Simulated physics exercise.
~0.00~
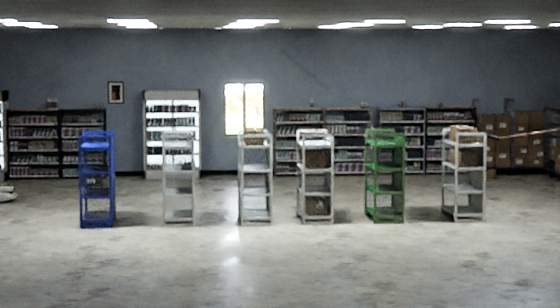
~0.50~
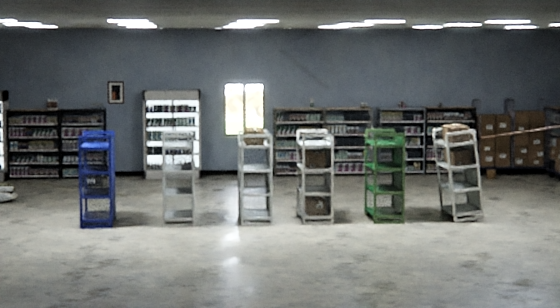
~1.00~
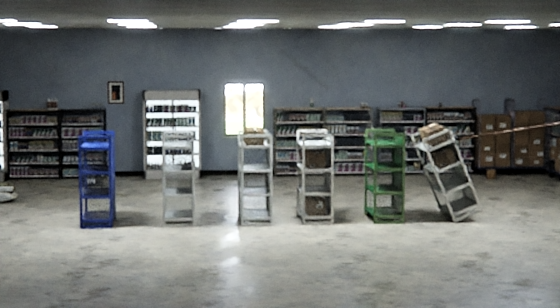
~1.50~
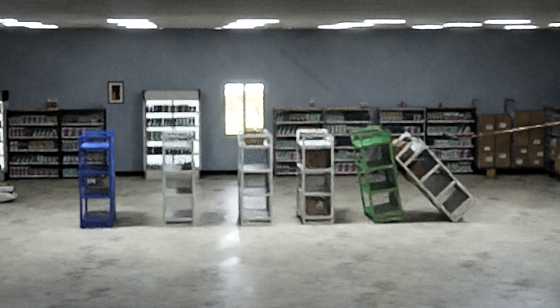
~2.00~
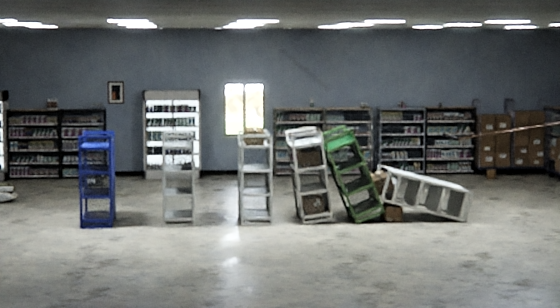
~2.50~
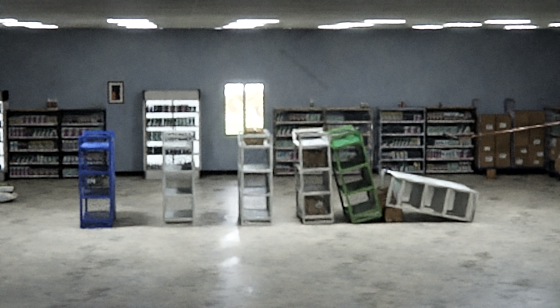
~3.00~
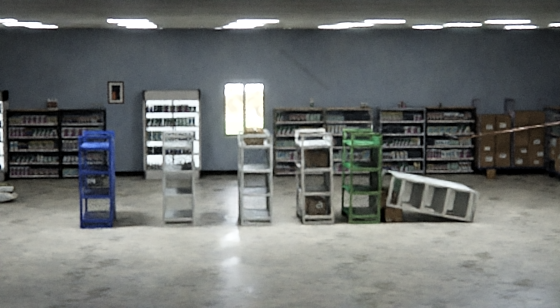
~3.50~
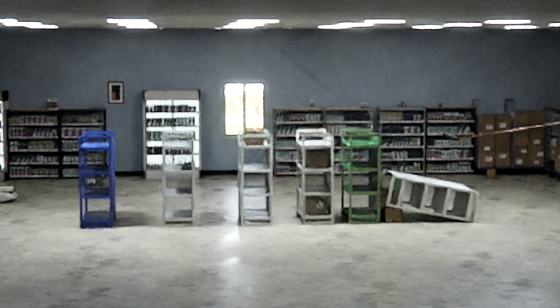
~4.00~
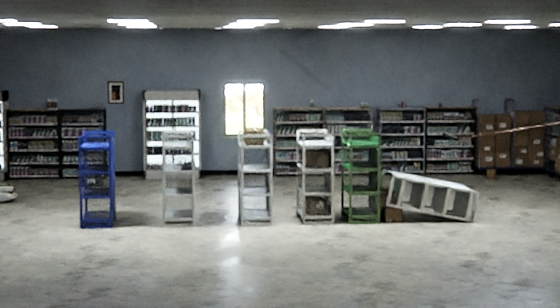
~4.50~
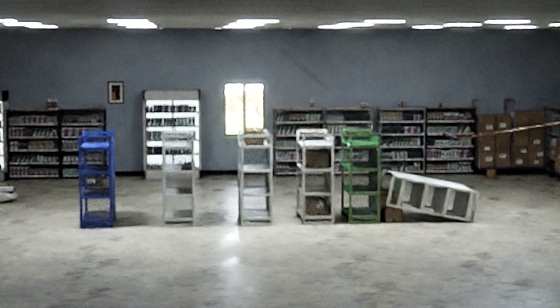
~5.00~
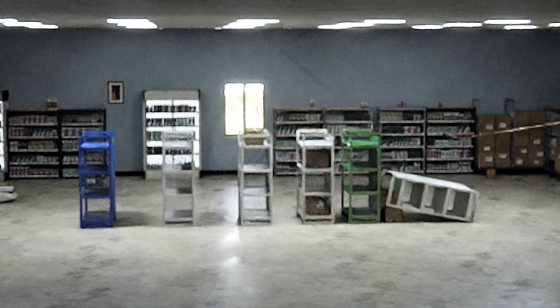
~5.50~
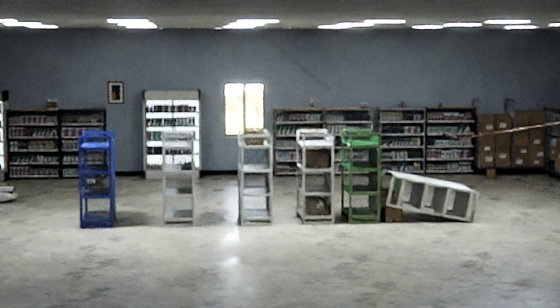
To begin with, six open shelf units stand in a row across a room, a blue one at the left end and a green one second from the right. A pole at the right moves left, and the rightmost pale unit tips left until it strikes the green one. The green unit leans into its pale neighbour, which tilts too, while the first unit drops toward the floor and cartons spill. Both leaning units then rock back upright. At the end, the first unit lies nearly flat, its left end raised, and the other five stand, the green one now closer to its neighbour.
